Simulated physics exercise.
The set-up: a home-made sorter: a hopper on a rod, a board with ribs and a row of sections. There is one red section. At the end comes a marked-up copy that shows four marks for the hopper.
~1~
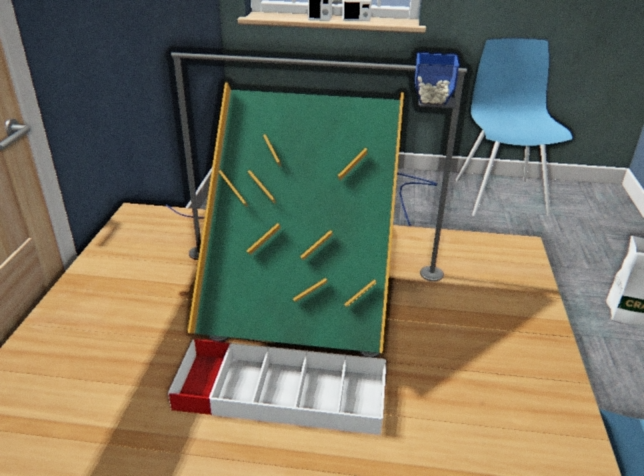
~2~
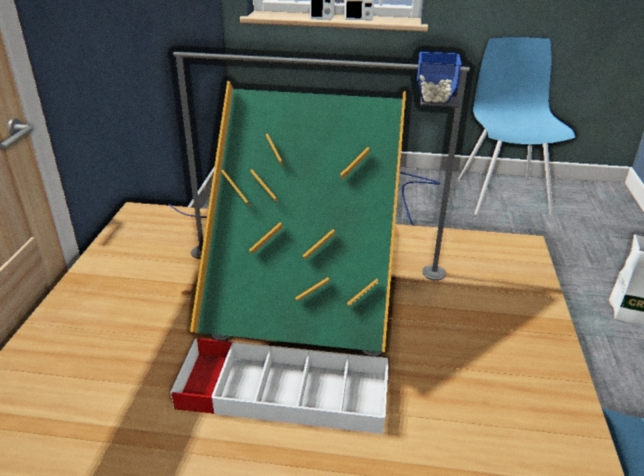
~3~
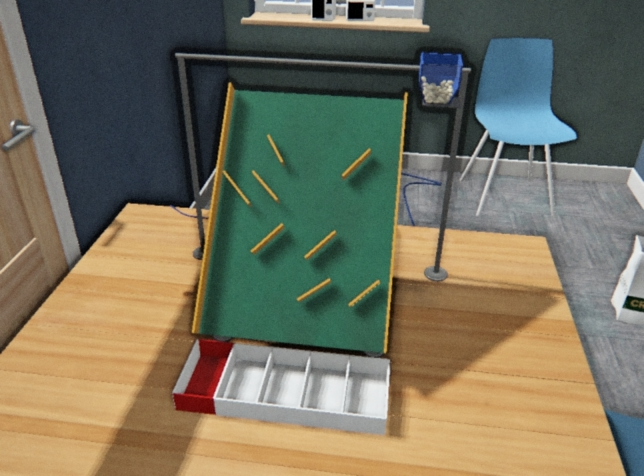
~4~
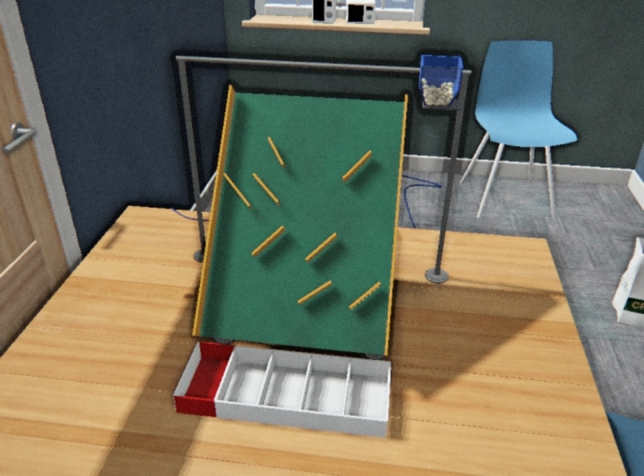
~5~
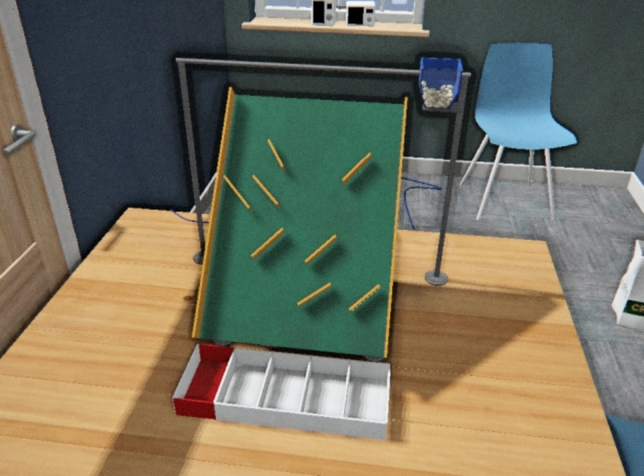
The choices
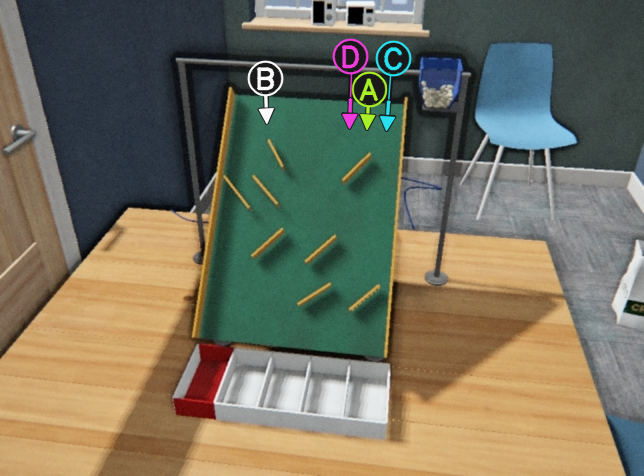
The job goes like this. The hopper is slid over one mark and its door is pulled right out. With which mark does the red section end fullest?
Mark B.
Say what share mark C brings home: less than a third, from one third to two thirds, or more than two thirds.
Less than a third.
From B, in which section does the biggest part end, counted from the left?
It is the first one.
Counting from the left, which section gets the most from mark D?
The second.
On the marked copy, mark A meets the board at (367, 124); mark B meets the board at (266, 118); mark C meets the board at (386, 125); mark D meets the board at (349, 123).
With A, just a few in the red section, the larger part in other sections, about a tenth outside the box.
With B, roughly two thirds in the red section, roughly a third in other sections, just a few held on the board.
With C, just a few in the red section, the larger part in other sections, about a tenth outside the box.
With D, about a tenth in the red section, the larger part in other sections, about a tenth outside the box.
